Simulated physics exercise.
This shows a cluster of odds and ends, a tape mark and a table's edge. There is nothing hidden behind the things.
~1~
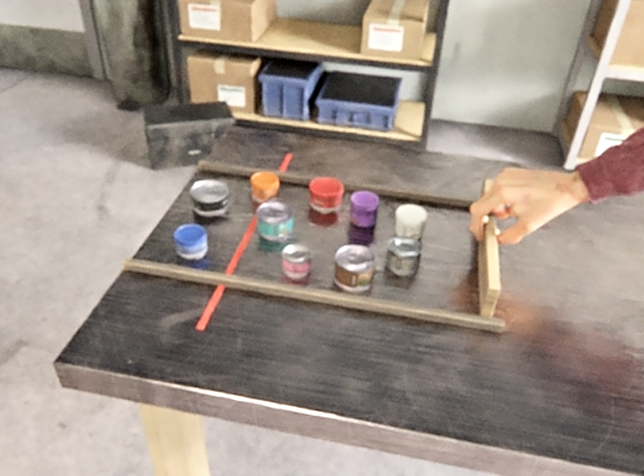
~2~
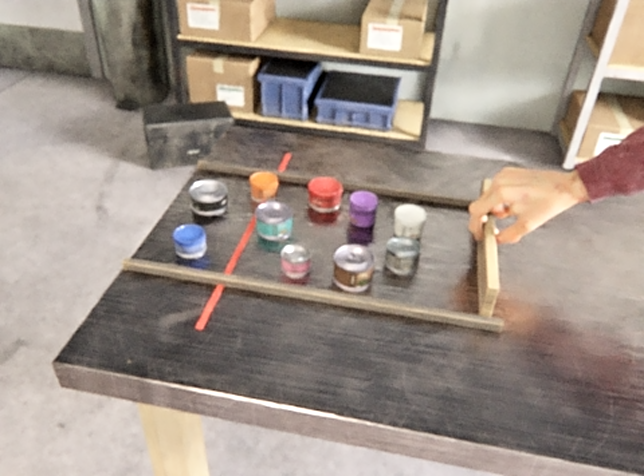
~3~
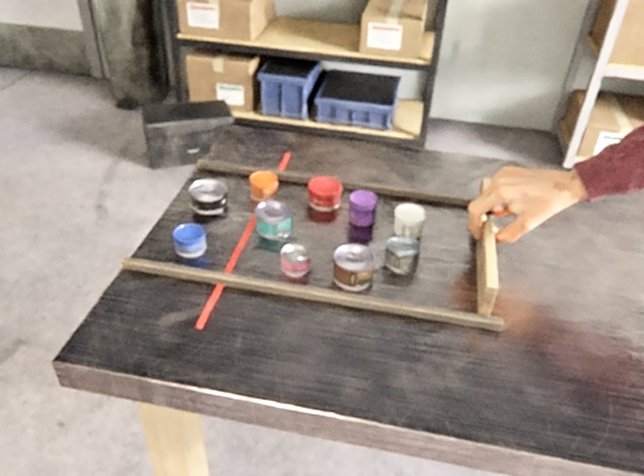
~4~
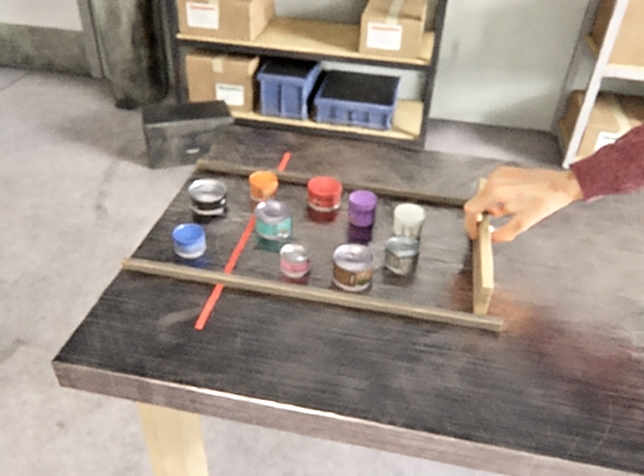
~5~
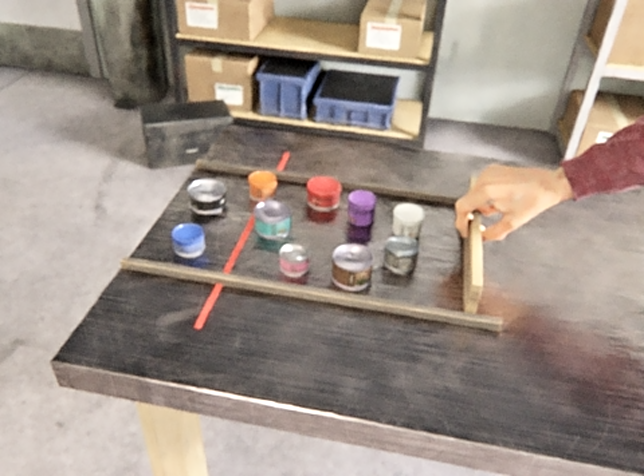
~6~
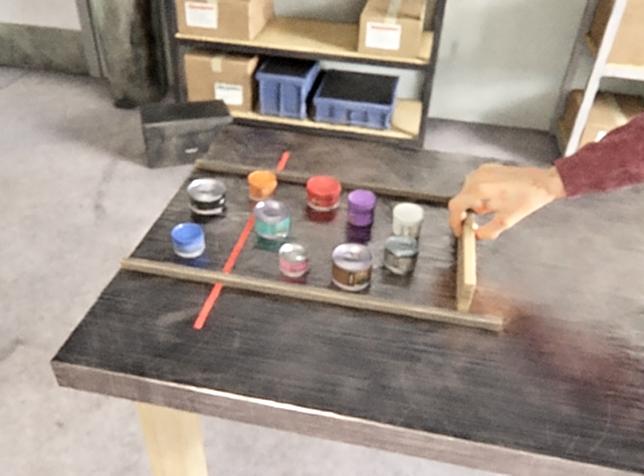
A hand gripping an upright wooden board at the right of a dark table holds it almost still at first, then slides it a short way left between two wooden rails. The small, colourful pots and tins between the rails stay in place around the red tape, with a gap still separating them from the board.
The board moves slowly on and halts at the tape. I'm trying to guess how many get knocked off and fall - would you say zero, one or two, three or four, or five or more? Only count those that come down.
I predict the table will hold on to all the pieces.
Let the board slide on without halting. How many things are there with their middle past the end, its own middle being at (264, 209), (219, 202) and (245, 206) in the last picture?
The counts are 0, 2 and 0, in that order.
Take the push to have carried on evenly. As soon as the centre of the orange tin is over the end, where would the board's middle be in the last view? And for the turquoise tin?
Around (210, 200) first and around (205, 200) second.
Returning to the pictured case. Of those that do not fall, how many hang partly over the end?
Overhang count: 0.
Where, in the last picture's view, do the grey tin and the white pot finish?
Final pixels, roughly: (229, 227) for the first, (240, 206) for the other.
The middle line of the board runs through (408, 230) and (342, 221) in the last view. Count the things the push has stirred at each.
Up to then 2, and up to the other point 6.
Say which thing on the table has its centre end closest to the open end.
Nearest once everything settles: Blue tin.
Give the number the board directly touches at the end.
Contact count: 4.
Soon after, none off yet; black pot at rest near (207, 196); blue tin at rest near (188, 240); orange tin at rest near (262, 186).
Then, none off yet; black pot at rest near (207, 196); blue tin at rest near (188, 240); orange tin moving near (257, 184).
At rest, the number that fall off is zero.
